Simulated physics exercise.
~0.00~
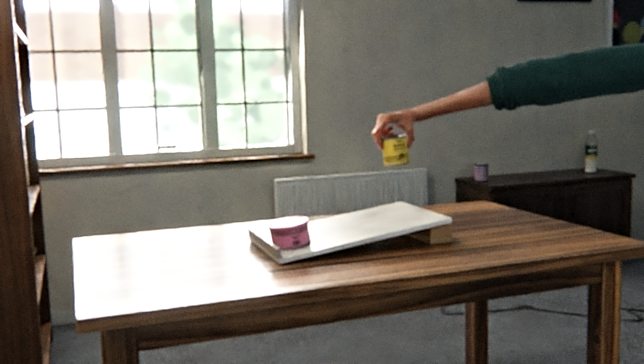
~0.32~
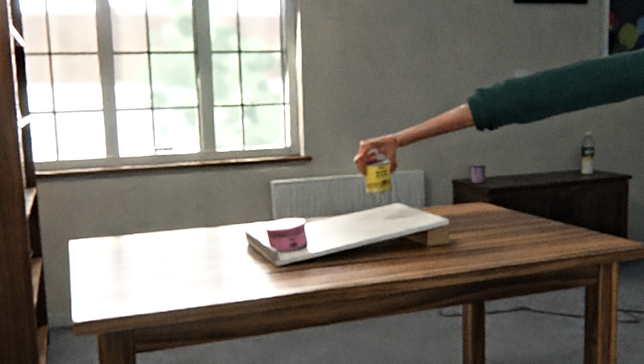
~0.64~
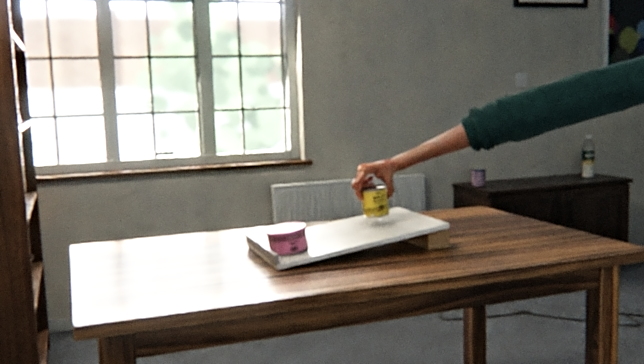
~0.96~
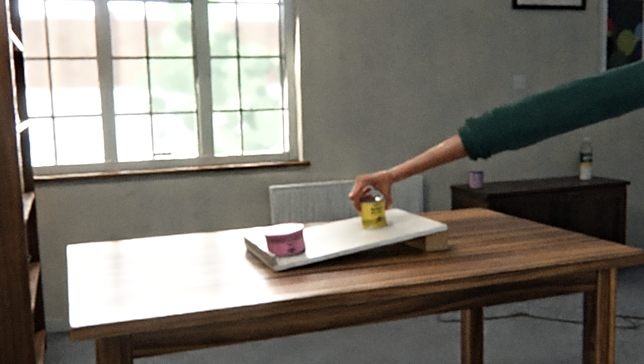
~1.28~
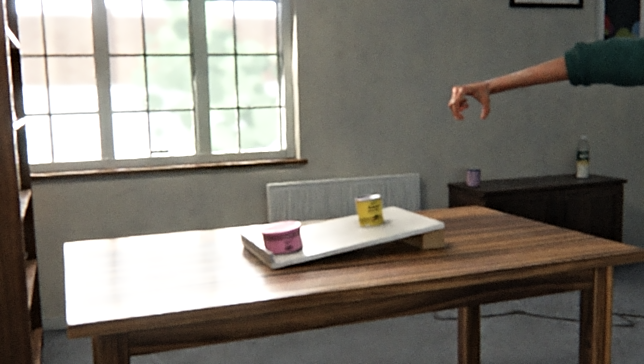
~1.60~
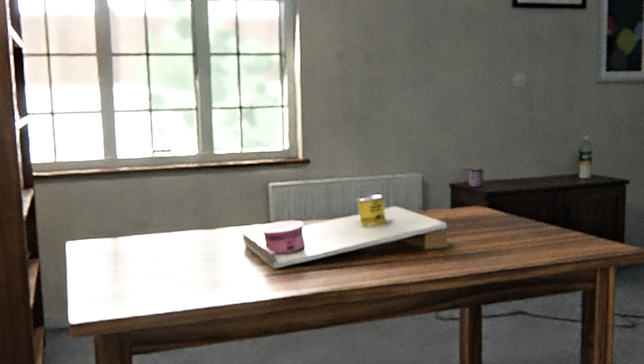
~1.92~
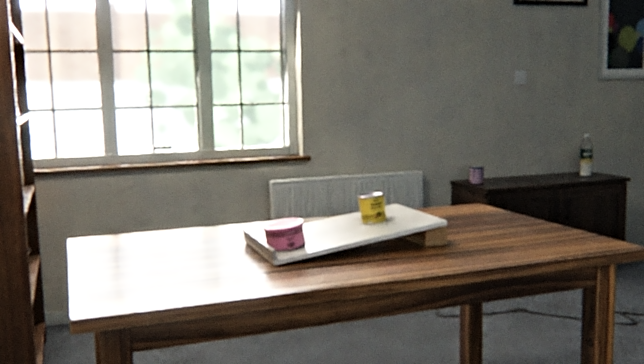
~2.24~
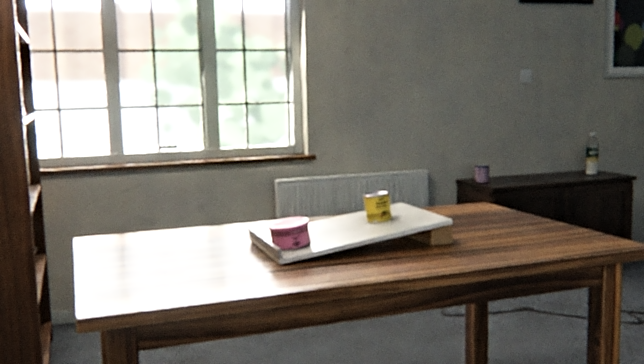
In a dim room, a hand lowers a yellow tin onto a sloping white board behind a pink tub and withdraws, both staying put.
